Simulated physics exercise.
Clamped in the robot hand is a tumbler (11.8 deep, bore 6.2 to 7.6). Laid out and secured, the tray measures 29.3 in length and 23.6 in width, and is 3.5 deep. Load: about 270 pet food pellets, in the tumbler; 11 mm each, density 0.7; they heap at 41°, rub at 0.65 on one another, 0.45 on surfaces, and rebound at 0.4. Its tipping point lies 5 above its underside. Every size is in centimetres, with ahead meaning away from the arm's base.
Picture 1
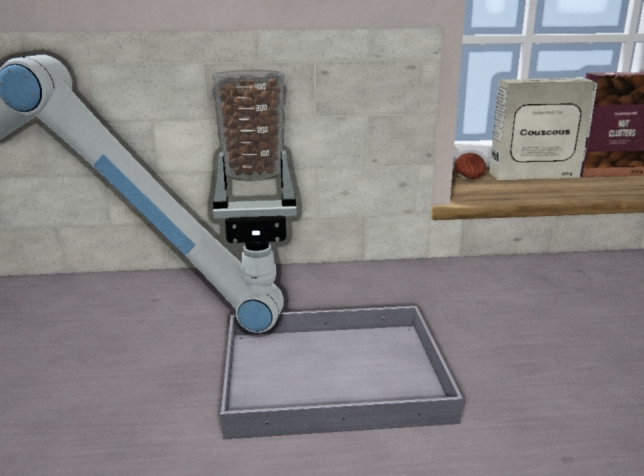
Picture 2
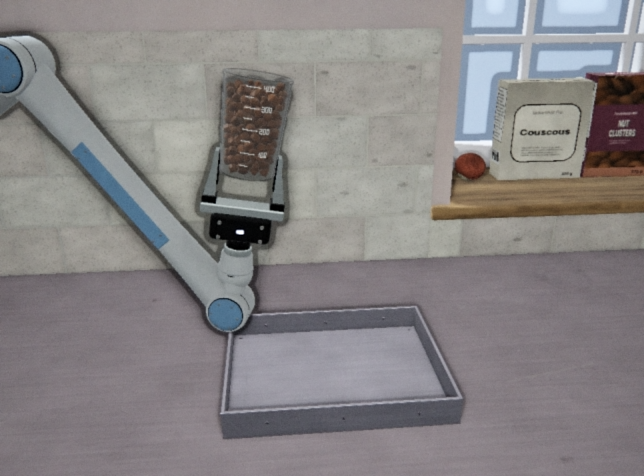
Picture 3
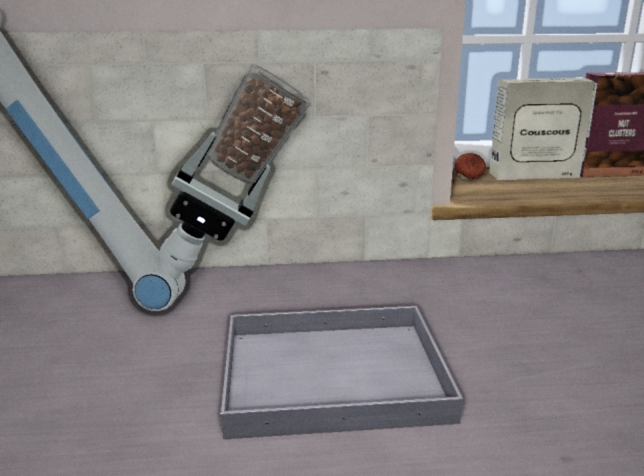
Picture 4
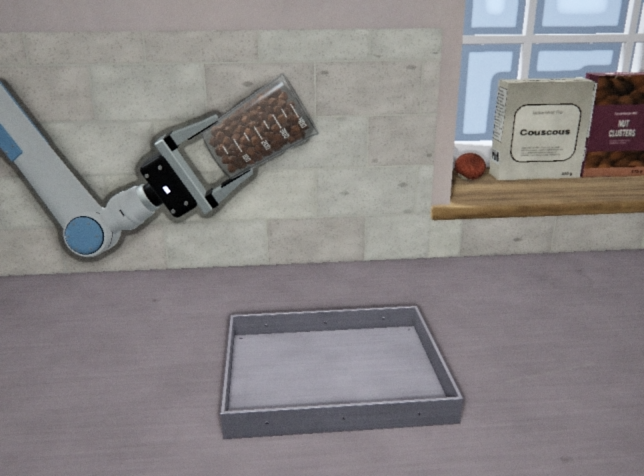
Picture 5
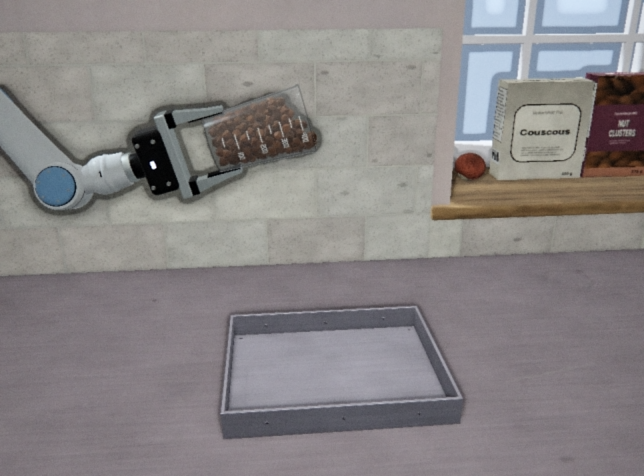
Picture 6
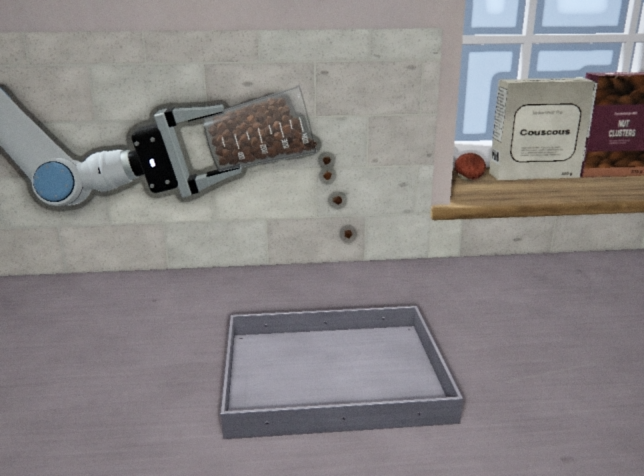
Above a kitchen counter, a robot arm tilts a tumbler rightward and a few brown pellets drop out.
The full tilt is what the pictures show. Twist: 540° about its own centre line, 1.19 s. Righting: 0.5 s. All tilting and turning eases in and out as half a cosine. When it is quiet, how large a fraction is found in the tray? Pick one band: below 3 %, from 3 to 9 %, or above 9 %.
The share falls above 9 %.
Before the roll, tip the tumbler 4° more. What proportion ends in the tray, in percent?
Roughly 25 per cent.
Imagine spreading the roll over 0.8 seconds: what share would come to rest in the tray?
I'd expect approximately 10 per cent then.
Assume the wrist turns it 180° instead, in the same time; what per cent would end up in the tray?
Roughly 10 percent, then.
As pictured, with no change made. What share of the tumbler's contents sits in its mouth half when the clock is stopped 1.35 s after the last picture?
Mouth-half share: Approx. 45 in a hundred.
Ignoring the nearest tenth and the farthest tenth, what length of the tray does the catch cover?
Spread length: Approx. 12 cm.
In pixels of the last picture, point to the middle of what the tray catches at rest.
Around (372, 356).
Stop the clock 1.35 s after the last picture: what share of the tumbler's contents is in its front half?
Near enough 45 in a hundred.
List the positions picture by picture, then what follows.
The tumbler middle at (251, 127), upright; upper third of the load around (251, 100), from x 225 to 275, top at y 80; 273 in the tumbler, in the first frame.
The tumbler middle at (253, 127), tipped 10°; upper third of the load around (254, 100), from x 225 to 285, top at y 85, in the second frame.
The tumbler middle at (255, 128), tipped 33°; upper third of the load around (263, 105), from x 220 to 295, top at y 80, in the third frame.
The tumbler middle at (258, 130), tipped 60°; upper third of the load around (269, 113), from x 215 to 305, top at y 90, in the fourth frame.
The tumbler middle at (259, 132), tipped 76°; upper third of the load around (266, 119), from x 215 to 315, top at y 100, in the fifth frame.
The tumbler middle at (259, 132), tipped 77°; upper third of the load around (265, 120), from x 215 to 350, top at y 100; 269 in the tumbler, 4 in flight or on a rim, in the sixth frame.
Then, 0.68 s on, tipped 77°, highest piece 39 above the table; 256 in the tumbler, 7 in the tray, 10 in flight or on a rim.
Then, 1.35 s on, tipped 59°, highest piece 39 above the table; 234 in the tumbler, 32 in the tray, 7 in flight or on a rim.
Then, 1.89 s on, upright, highest piece 42 above the table; 234 in the tumbler, 39 in the tray.
Then, 2.59 s on, upright, highest piece 42 above the table; 234 in the tumbler, 39 in the tray.
In the end, 234 in the tumbler, 39 in the tray. That is 14 % in the tray.
